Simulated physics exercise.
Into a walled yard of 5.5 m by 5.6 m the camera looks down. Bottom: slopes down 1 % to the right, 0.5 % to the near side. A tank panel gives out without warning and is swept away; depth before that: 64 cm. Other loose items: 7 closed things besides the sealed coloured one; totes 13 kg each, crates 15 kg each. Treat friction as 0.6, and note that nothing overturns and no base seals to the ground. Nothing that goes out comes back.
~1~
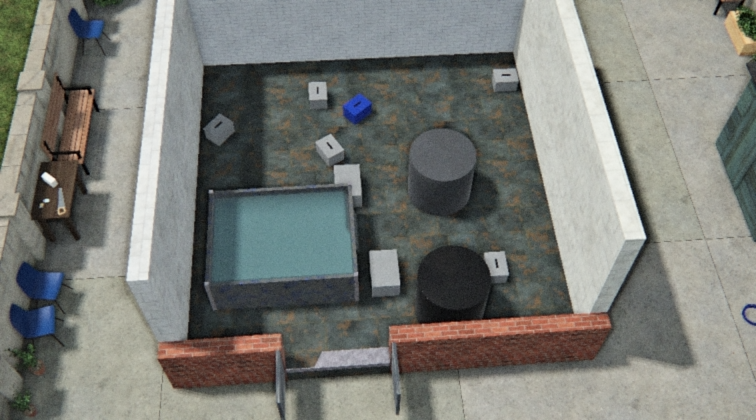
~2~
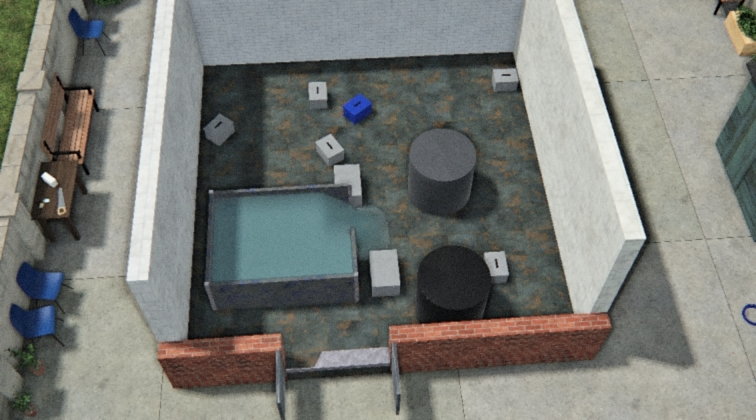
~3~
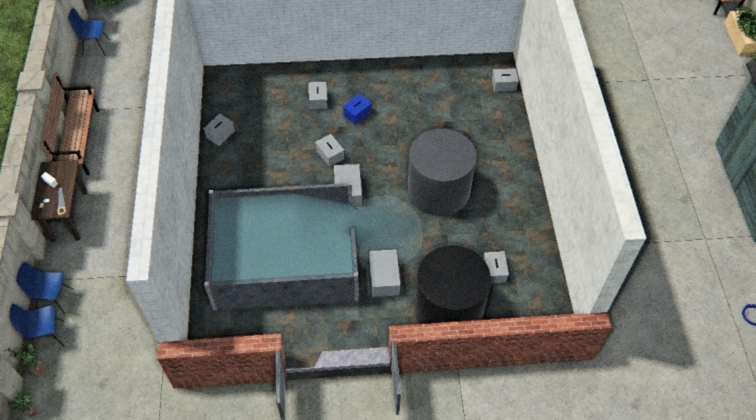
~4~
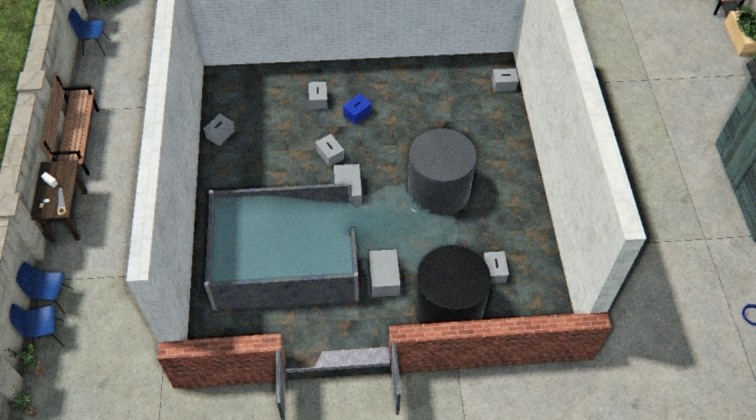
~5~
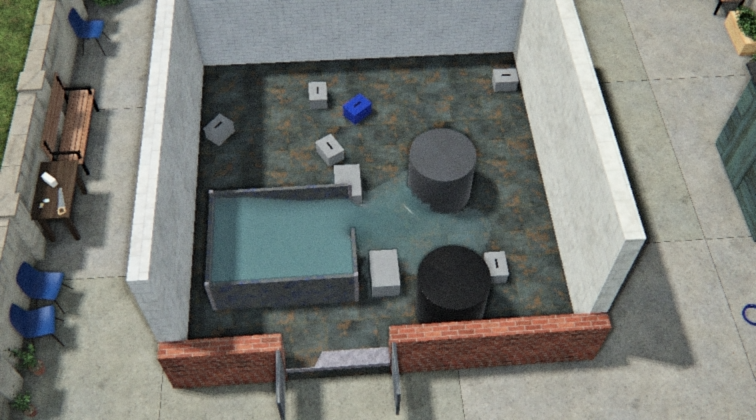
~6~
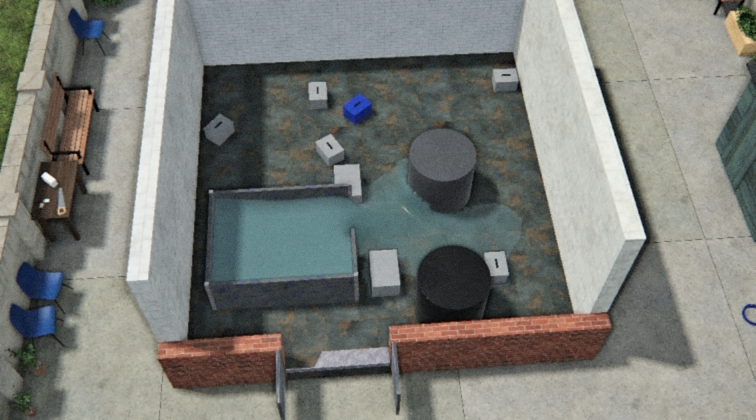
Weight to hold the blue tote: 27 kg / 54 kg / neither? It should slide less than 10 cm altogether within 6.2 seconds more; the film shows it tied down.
27 kg.
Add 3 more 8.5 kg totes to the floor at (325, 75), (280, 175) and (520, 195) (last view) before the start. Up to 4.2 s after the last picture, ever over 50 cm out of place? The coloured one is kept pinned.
First one stayed within, second stayed within, third went beyond.
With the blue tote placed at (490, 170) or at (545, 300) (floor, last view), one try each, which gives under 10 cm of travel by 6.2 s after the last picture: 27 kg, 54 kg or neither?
First spot: Light mass works; second spot: Needs the heavier mass.
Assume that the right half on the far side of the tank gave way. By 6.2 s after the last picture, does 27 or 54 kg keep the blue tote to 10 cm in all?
Result: Greater mass required.
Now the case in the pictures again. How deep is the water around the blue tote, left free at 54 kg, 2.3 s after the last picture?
Around 5 cm.
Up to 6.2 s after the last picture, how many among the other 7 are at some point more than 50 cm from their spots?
All told, that gives 2.
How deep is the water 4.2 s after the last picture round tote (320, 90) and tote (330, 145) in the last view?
Roughly 2 and 2 cm.
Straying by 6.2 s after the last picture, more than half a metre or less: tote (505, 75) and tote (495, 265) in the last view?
One after the other: Goes beyond it, then goes beyond it.
Then, 0.6 s after the last picture the blue tote would be 0 cm from its start with 27 kg and 0 cm from its start with 54 kg; 0 cm of water round it then.
Then, 2.3 s after the last picture the blue tote would be 0 cm from its start with 27 kg and 0 cm from its start with 54 kg; 5 cm of water round it then.
Then, 4.2 s after the last picture the blue tote would be 0 cm from its start with 27 kg and 0 cm from its start with 54 kg; 4 cm of water round it then.
Then, 6.2 s after the last picture the blue tote would be 0 cm from its start with 27 kg and 0 cm from its start with 54 kg; 8 cm of water round it then.
